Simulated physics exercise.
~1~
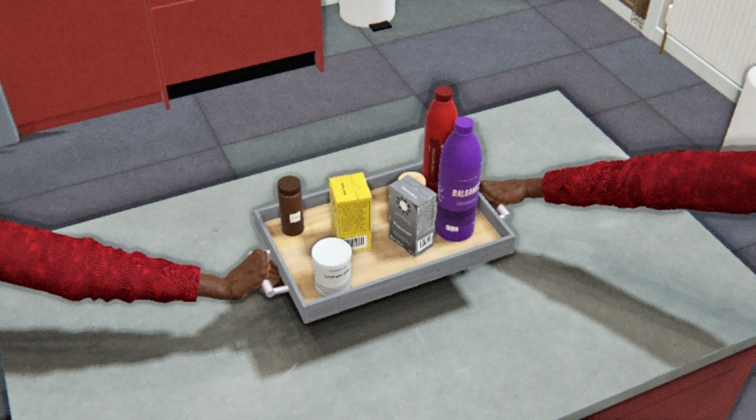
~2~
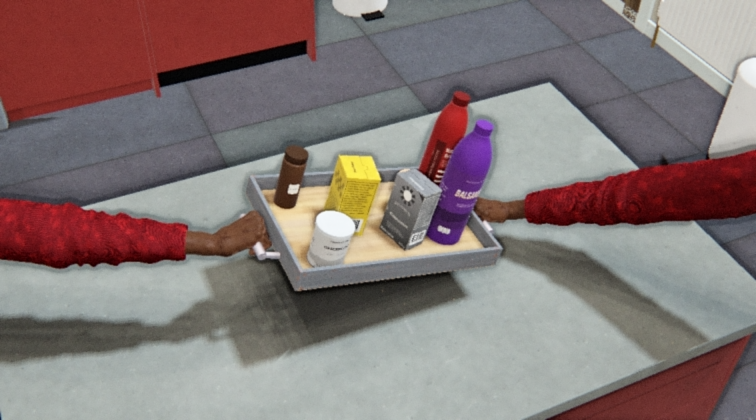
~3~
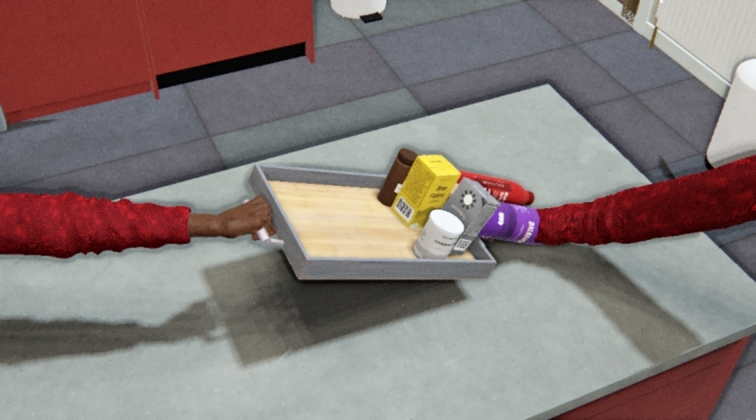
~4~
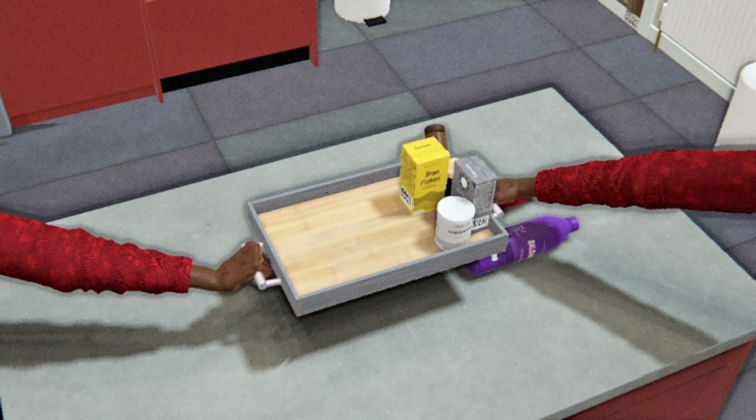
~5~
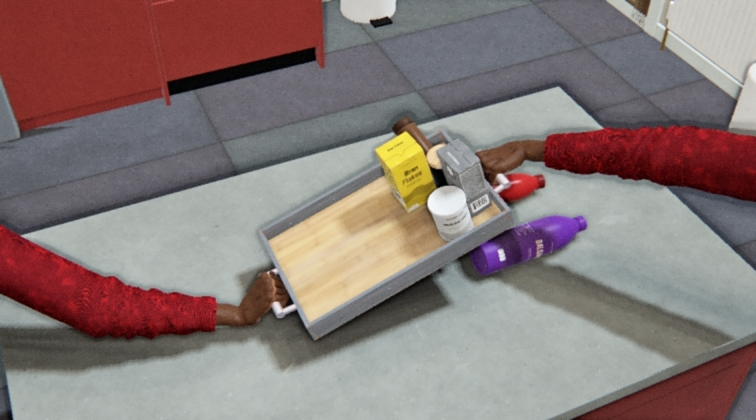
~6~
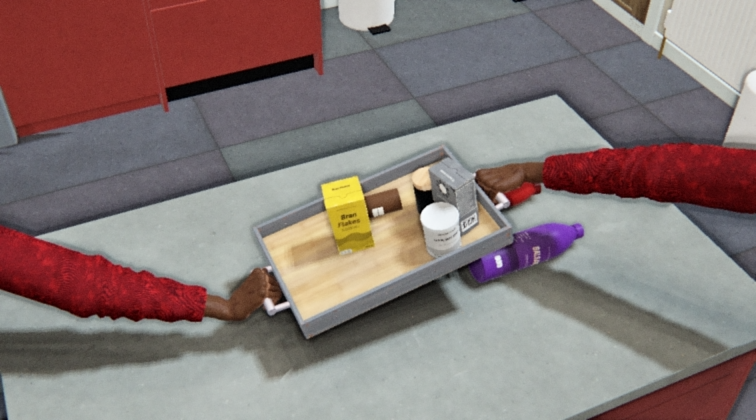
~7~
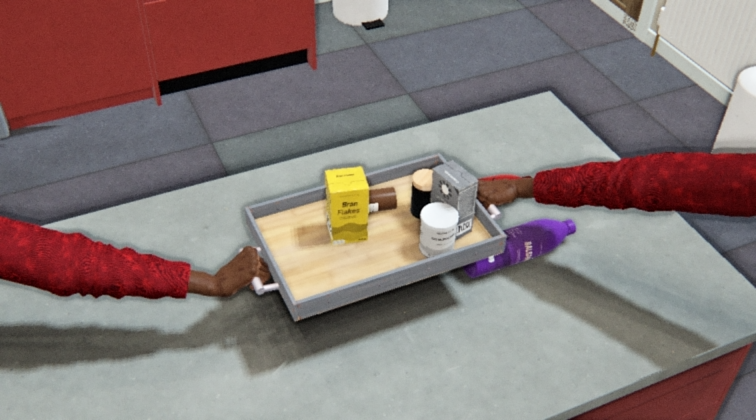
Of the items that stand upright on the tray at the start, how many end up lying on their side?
Three of them end up on their side. The brown shaker lies on the tray, while the purple bottle and the red bottle lie off it on the worktop.
